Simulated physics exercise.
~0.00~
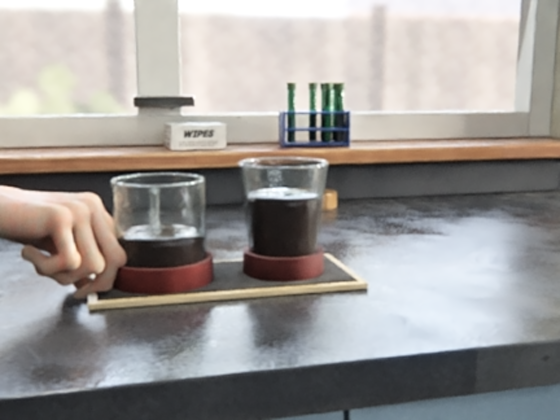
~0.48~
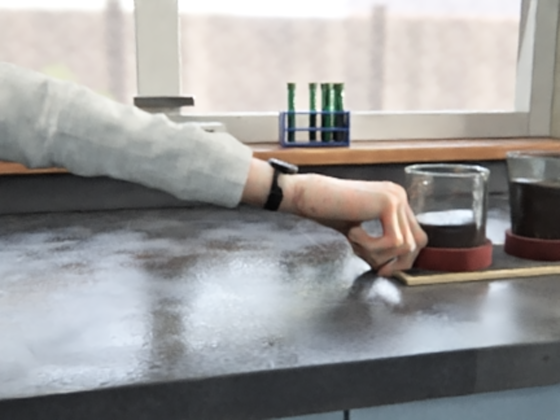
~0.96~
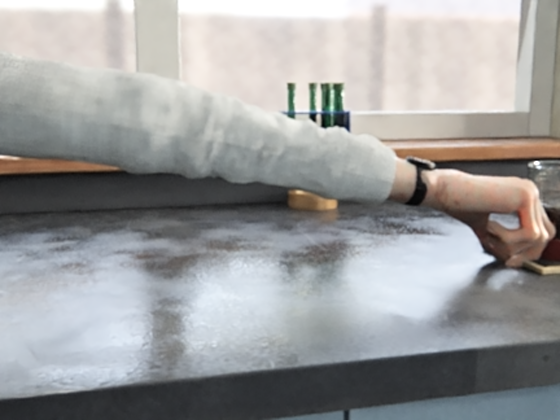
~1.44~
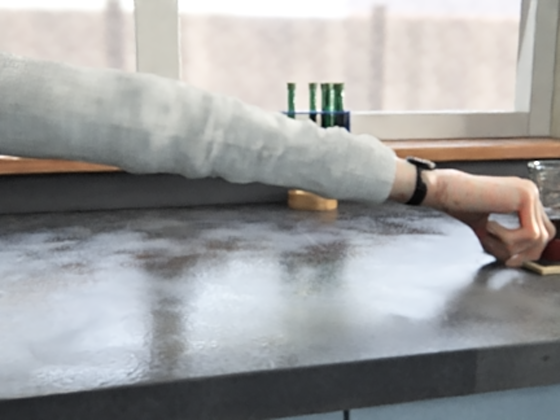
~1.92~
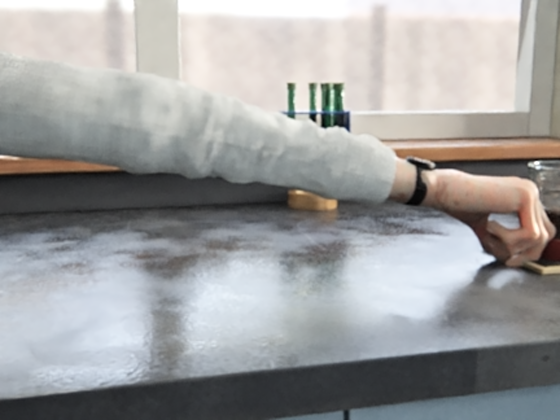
A hand slides a tray with two glasses of dark liquid right, then stops.
